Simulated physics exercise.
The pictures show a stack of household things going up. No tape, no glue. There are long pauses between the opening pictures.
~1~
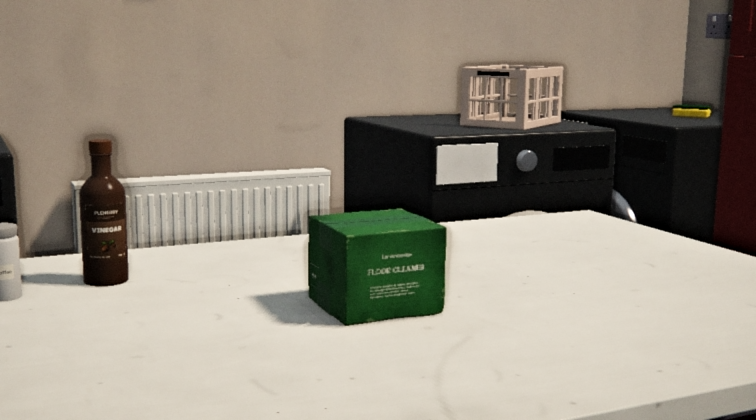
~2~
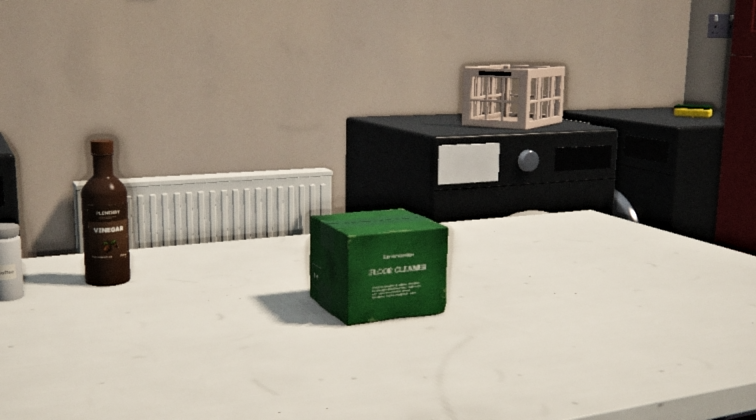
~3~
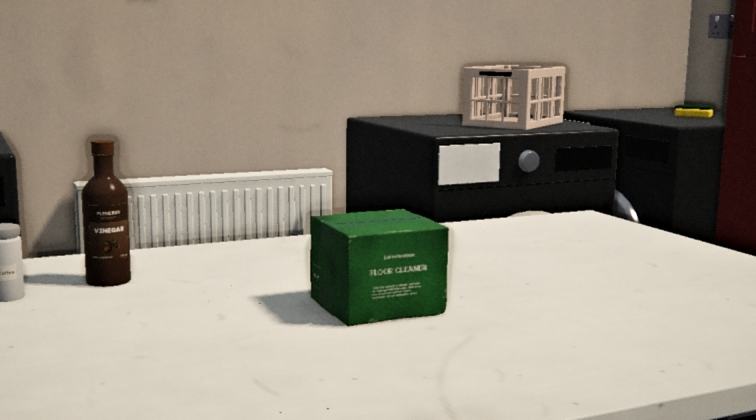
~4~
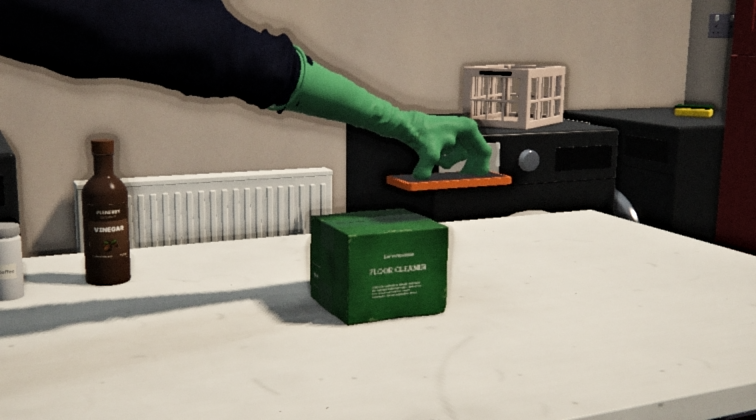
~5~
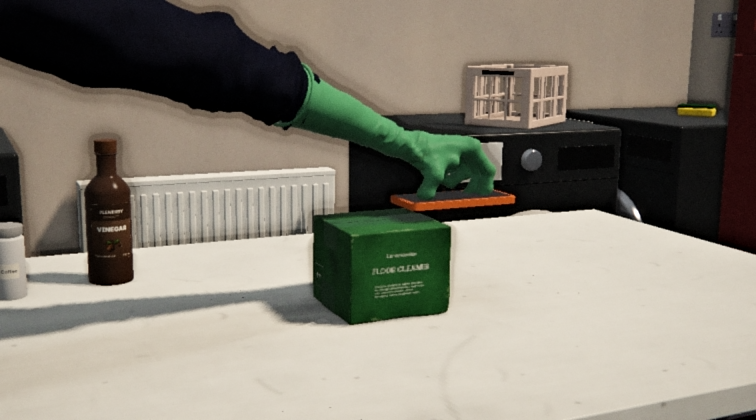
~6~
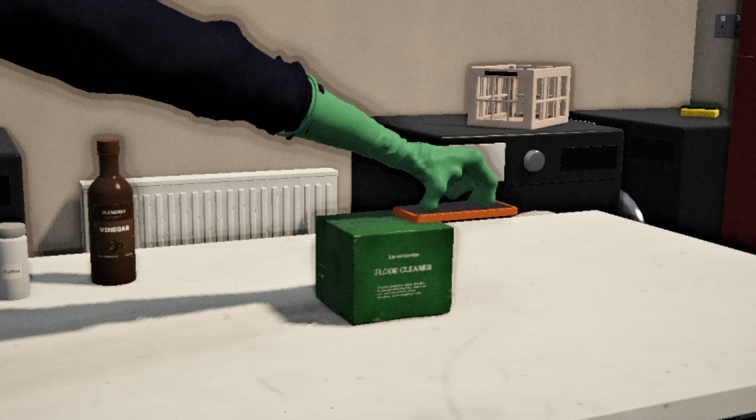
A green-gloved hand holding a flat orange object appears above a green floor cleaner box on a white table, then lowers the object onto the box and keeps hold, while a brown vinegar bottle and white shaker stand left.
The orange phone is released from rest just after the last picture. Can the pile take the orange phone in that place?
The pile loses its balance.
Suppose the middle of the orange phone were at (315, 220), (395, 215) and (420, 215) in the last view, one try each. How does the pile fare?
First, it loses its balance; second, it holds; third, it keeps its balance.
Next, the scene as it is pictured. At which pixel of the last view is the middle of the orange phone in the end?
Around (477, 290).
Then, 0.30 s later than the last frame, orange phone now fallen.
Then, 0.80 s later than the last frame, things are still on the move.
Then, 1.10 s later than the last frame, as before.
Then, 2.00 s later than the last frame, nothing new.
When it is over, fallen, orange phone; the other 3 as before. End places, in pixels of the last picture, orange phone near (477, 290). The pile comes apart.
